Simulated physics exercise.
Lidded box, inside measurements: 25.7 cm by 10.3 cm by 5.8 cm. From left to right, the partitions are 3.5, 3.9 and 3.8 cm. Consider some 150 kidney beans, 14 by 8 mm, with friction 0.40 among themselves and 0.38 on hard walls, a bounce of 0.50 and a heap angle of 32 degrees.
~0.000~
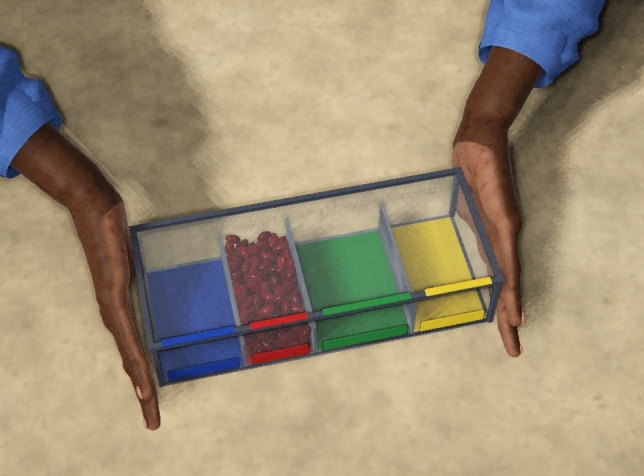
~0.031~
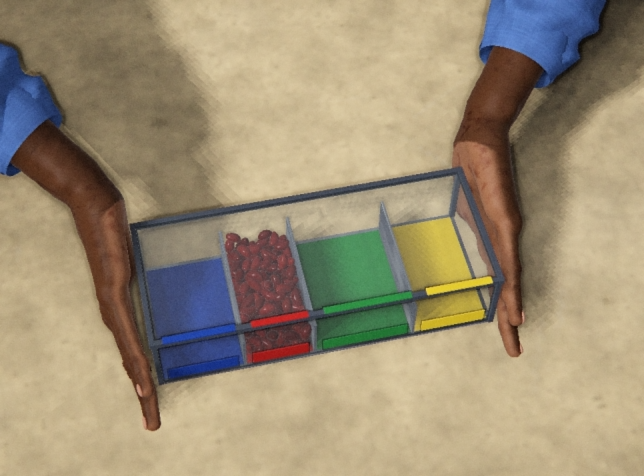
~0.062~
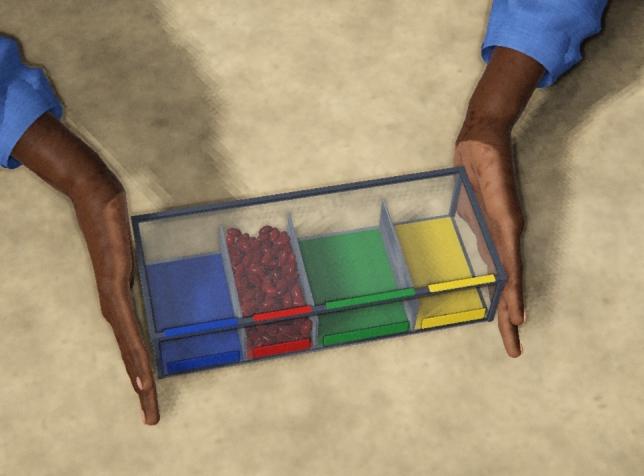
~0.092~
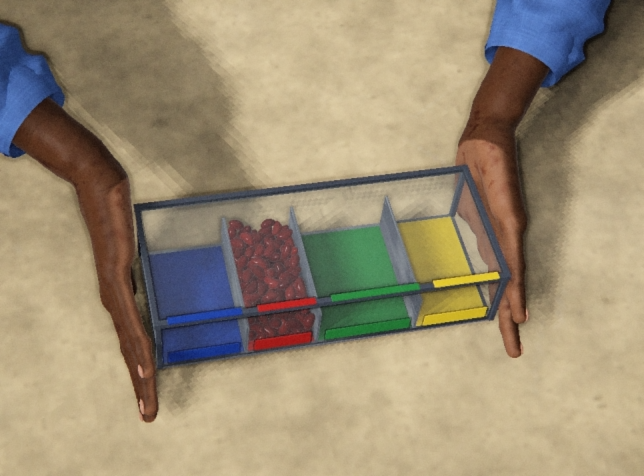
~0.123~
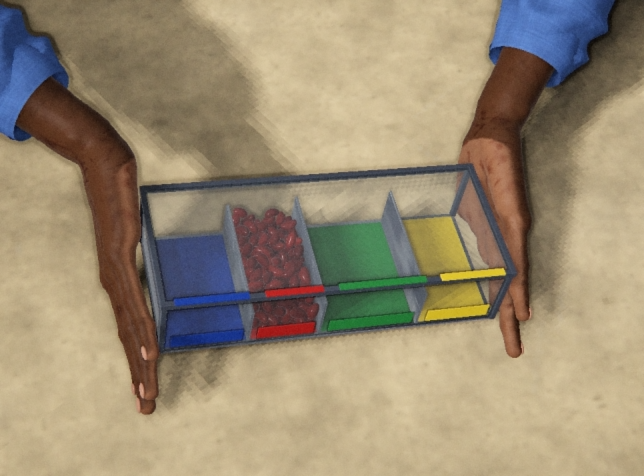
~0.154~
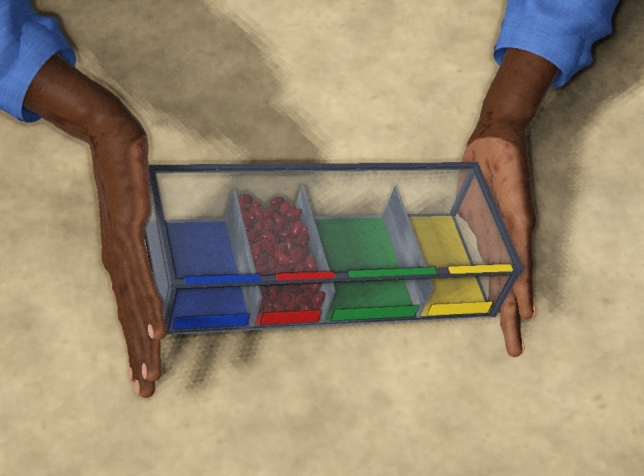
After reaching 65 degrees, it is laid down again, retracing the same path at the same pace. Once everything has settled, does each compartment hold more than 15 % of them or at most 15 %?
Red: More than 15 %; blue: At most 15 %; green: More than 15 %; yellow: At most 15 %.
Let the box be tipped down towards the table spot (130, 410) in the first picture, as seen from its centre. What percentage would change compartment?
I'd estimate about 25 %.
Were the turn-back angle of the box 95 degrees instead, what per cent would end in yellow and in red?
Then yellow would hold 35 percent and red 45 percent.
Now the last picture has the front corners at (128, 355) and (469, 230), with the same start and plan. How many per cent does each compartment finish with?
Per cent at the end: Red 70; blue 30; green 0; yellow 0.
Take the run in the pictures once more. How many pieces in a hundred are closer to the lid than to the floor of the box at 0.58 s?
Estimate: Near 30 per cent.
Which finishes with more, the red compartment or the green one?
Go with red, that one ends with more.
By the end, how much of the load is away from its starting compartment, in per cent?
About 25 %.
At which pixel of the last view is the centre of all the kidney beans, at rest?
Roughly pixel (281, 283).
Then, at 0.58 s, tilt 64 degrees; red 90 %, green 10 %.
After 0.86 s, tilt 26 degrees; red 75 %, green 20 %.
After 1.24 s, tilt 0 degrees; red 75 %, green 20 %.
By 1.6 s all is still; red 75 %, blue 0 %, green 20 %, yellow 0 %.
